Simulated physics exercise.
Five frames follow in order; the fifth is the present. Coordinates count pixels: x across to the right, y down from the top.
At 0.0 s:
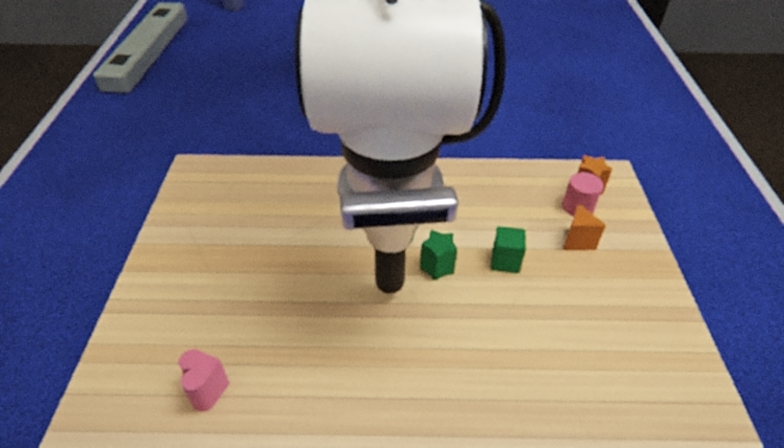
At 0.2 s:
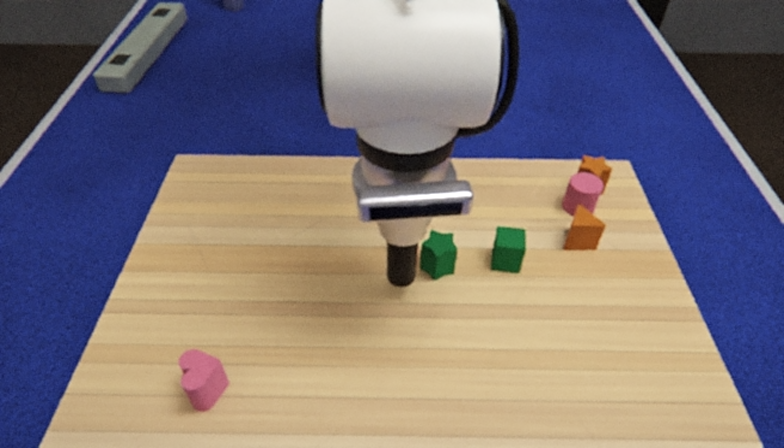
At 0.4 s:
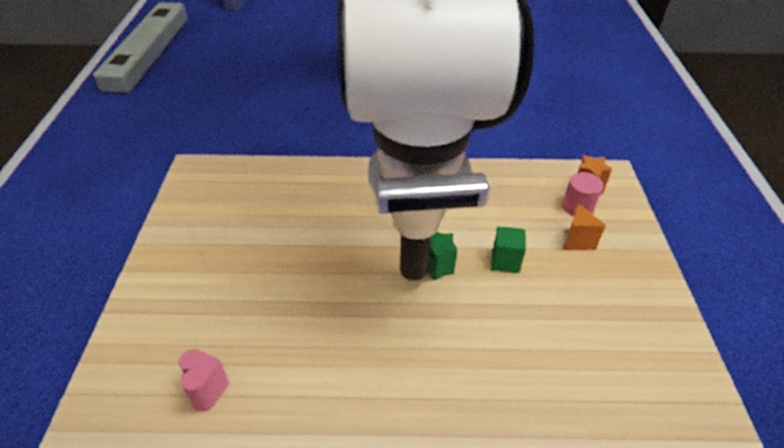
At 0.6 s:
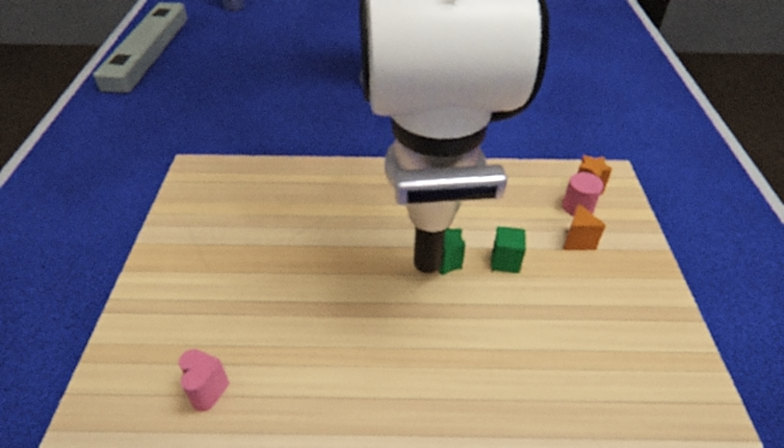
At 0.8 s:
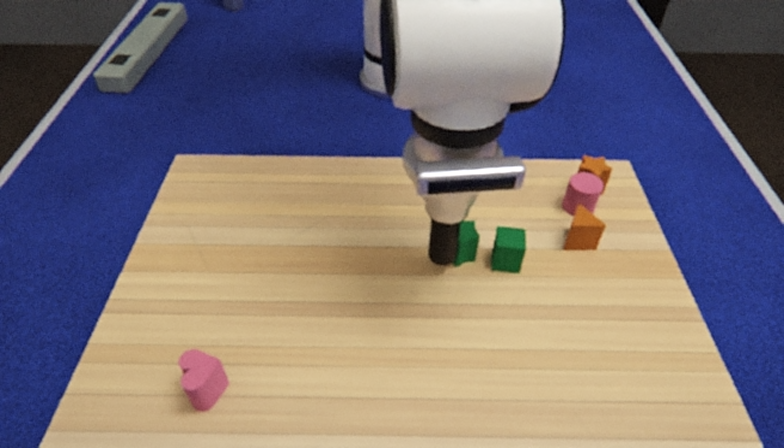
On a wooden board over blue, a robot arm's dark stick moving right and nudging a green star-shaped block toward a green square.
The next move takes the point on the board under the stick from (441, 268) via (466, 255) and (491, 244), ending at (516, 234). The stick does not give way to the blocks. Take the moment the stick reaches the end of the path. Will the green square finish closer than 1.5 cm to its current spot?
Short answer: Yes.
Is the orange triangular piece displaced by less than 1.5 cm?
Yes, that is how it ends up.
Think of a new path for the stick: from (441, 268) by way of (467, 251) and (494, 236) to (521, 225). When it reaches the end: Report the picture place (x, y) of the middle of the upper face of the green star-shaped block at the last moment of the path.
I expect it at (537, 186).
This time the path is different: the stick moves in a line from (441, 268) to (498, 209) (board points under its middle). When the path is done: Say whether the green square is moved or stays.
It will be resting on its spot.
The first path, step by step. One third of the way, stick at (468, 244); green star-shaped block at (486, 216).
Two thirds of the way, stick at (494, 232); green star-shaped block at (507, 203), turned 15° anticlockwise; green square at (518, 235), turned 30° clockwise.
At the end, stick at (519, 222); green star-shaped block at (520, 191), turned 40° anticlockwise; green square at (521, 235), turned 45° clockwise; orange triangular piece in place.
